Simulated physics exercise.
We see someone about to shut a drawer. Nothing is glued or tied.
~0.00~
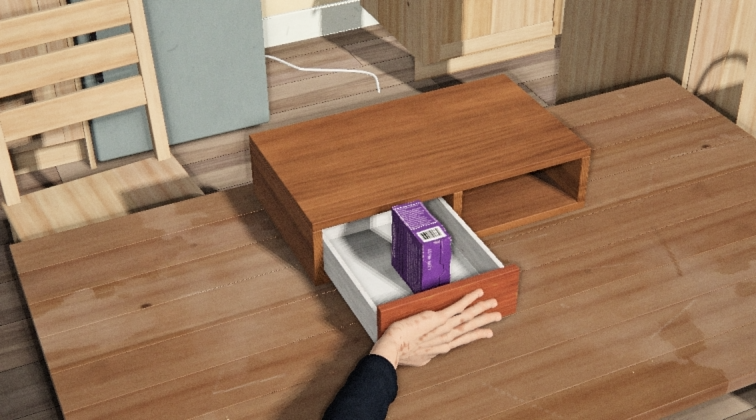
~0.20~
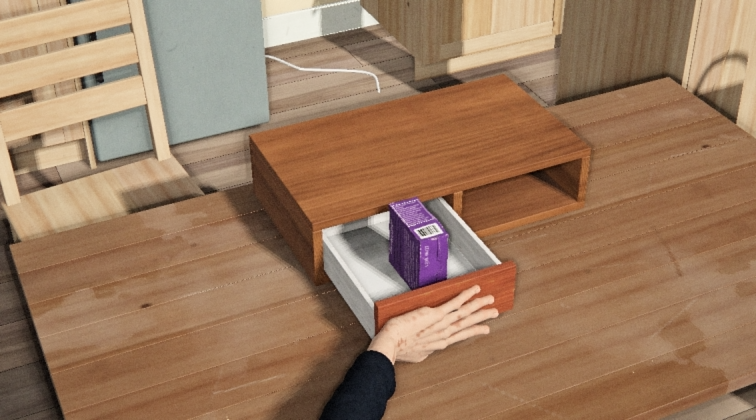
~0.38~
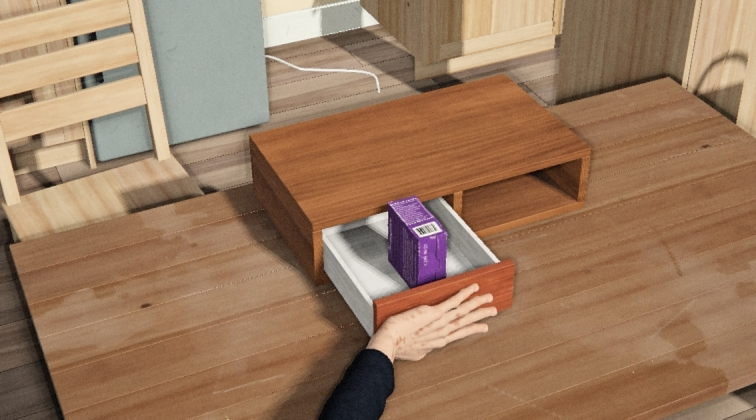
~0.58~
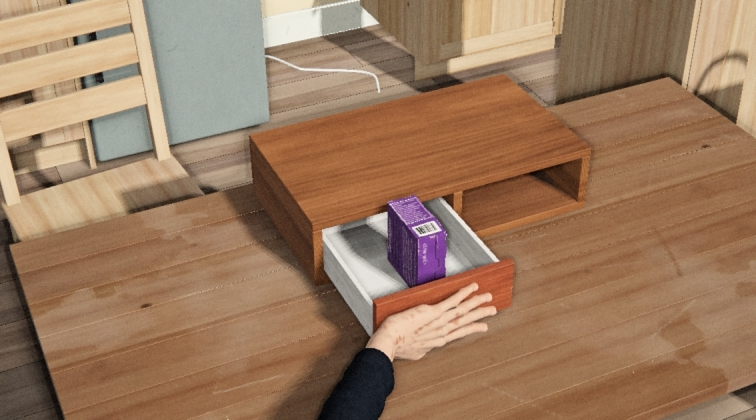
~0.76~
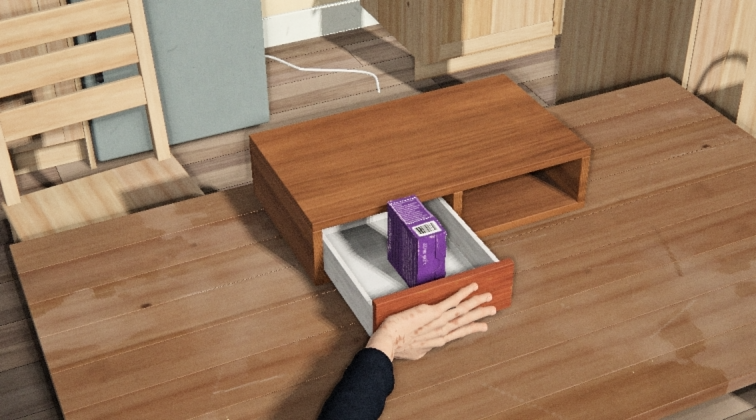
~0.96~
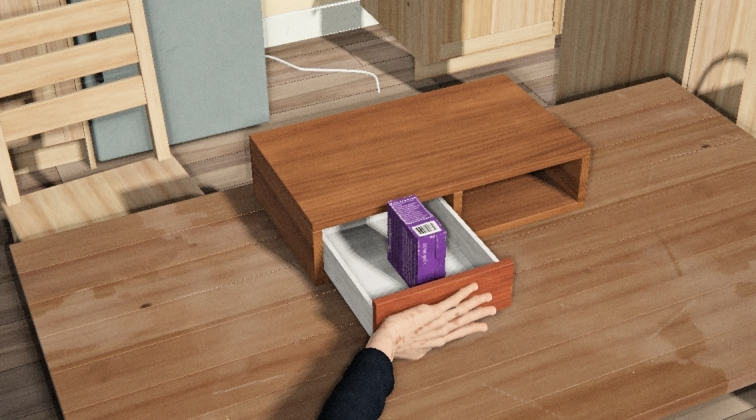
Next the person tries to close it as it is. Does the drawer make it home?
Here the drawer stays ajar.
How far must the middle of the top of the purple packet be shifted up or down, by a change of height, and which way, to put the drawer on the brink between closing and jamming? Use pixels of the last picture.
A shift of 16 pixels, going down.
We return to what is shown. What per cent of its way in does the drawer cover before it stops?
About 35 per cent.
By 1.26 s, drawer starting in.
When it is over (2.4 s), the drawer will not close.
